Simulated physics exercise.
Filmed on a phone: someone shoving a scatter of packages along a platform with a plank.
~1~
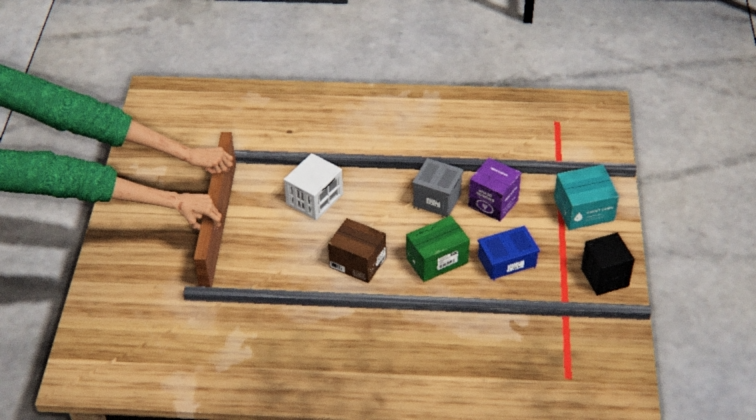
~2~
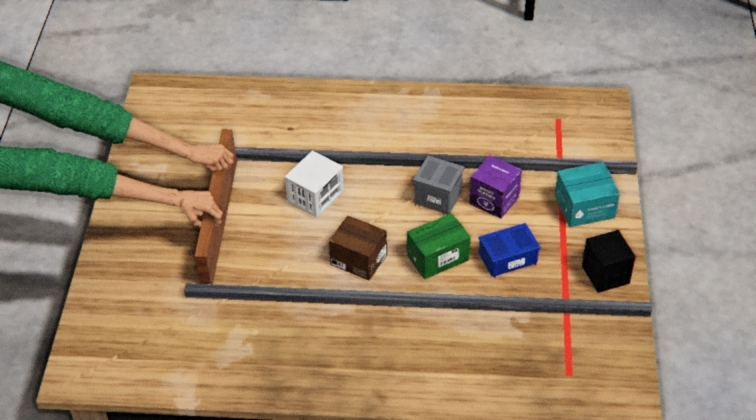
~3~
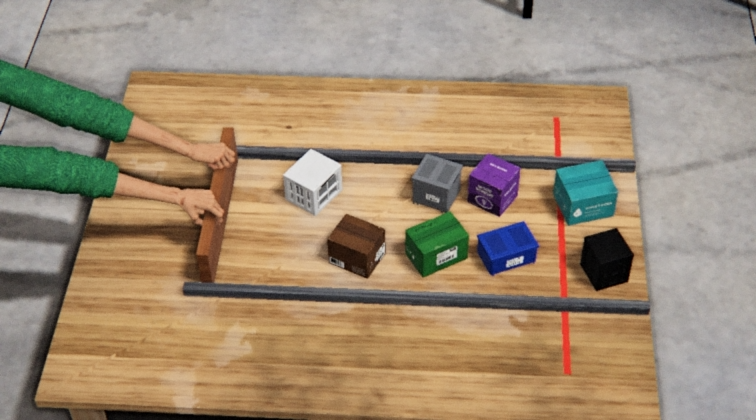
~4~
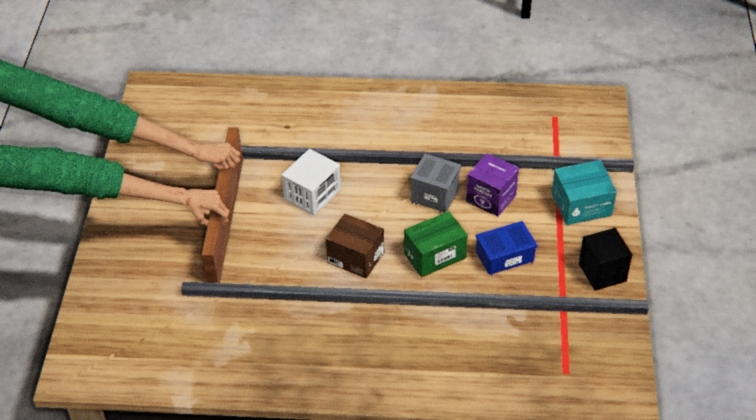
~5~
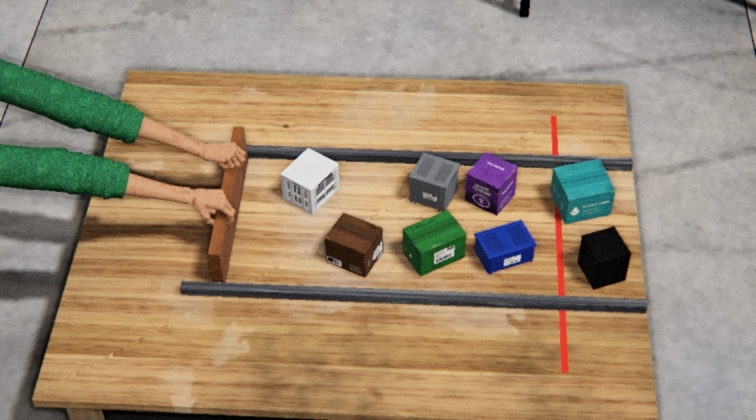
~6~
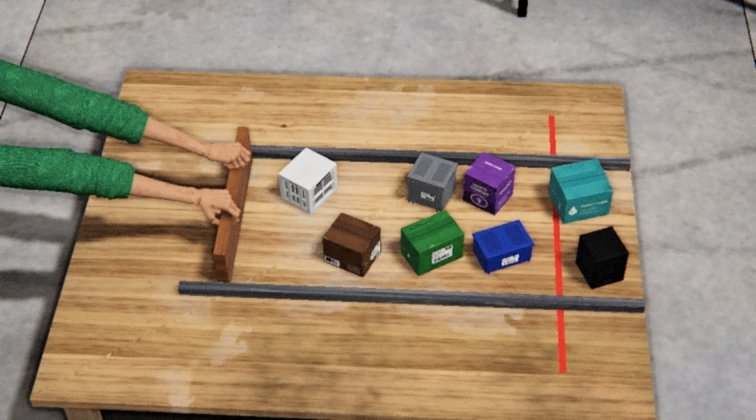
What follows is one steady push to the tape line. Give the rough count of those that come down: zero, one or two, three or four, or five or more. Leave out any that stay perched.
The number that fall off is three or four.
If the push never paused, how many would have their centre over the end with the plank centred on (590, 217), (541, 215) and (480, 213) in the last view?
Past the end: 6, 4 and 1.
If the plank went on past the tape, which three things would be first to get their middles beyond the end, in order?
The order is the black crate, the turquoise box, the blue tote.
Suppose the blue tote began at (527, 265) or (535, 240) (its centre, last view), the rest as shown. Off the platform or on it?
In that order, it is kept; comes down.
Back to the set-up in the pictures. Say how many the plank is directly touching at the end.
It touches 2.
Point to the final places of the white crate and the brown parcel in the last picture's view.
First (575, 183), then (582, 246).
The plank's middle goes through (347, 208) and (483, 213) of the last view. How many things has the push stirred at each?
The counts are 2 and 8.
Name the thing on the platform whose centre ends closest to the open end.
That is the green parcel.
A little later, none off yet; black crate at rest near (602, 258); turquoise box at rest near (580, 191); blue tote at rest near (503, 247).
Next, none off yet; black crate shifted a little near (619, 260); turquoise box shifted a little near (593, 193); blue tote shifted about its own width near (571, 251).
When it is over, the number that fall off is three or four; down, purple box, blue tote, turquoise box and black crate.
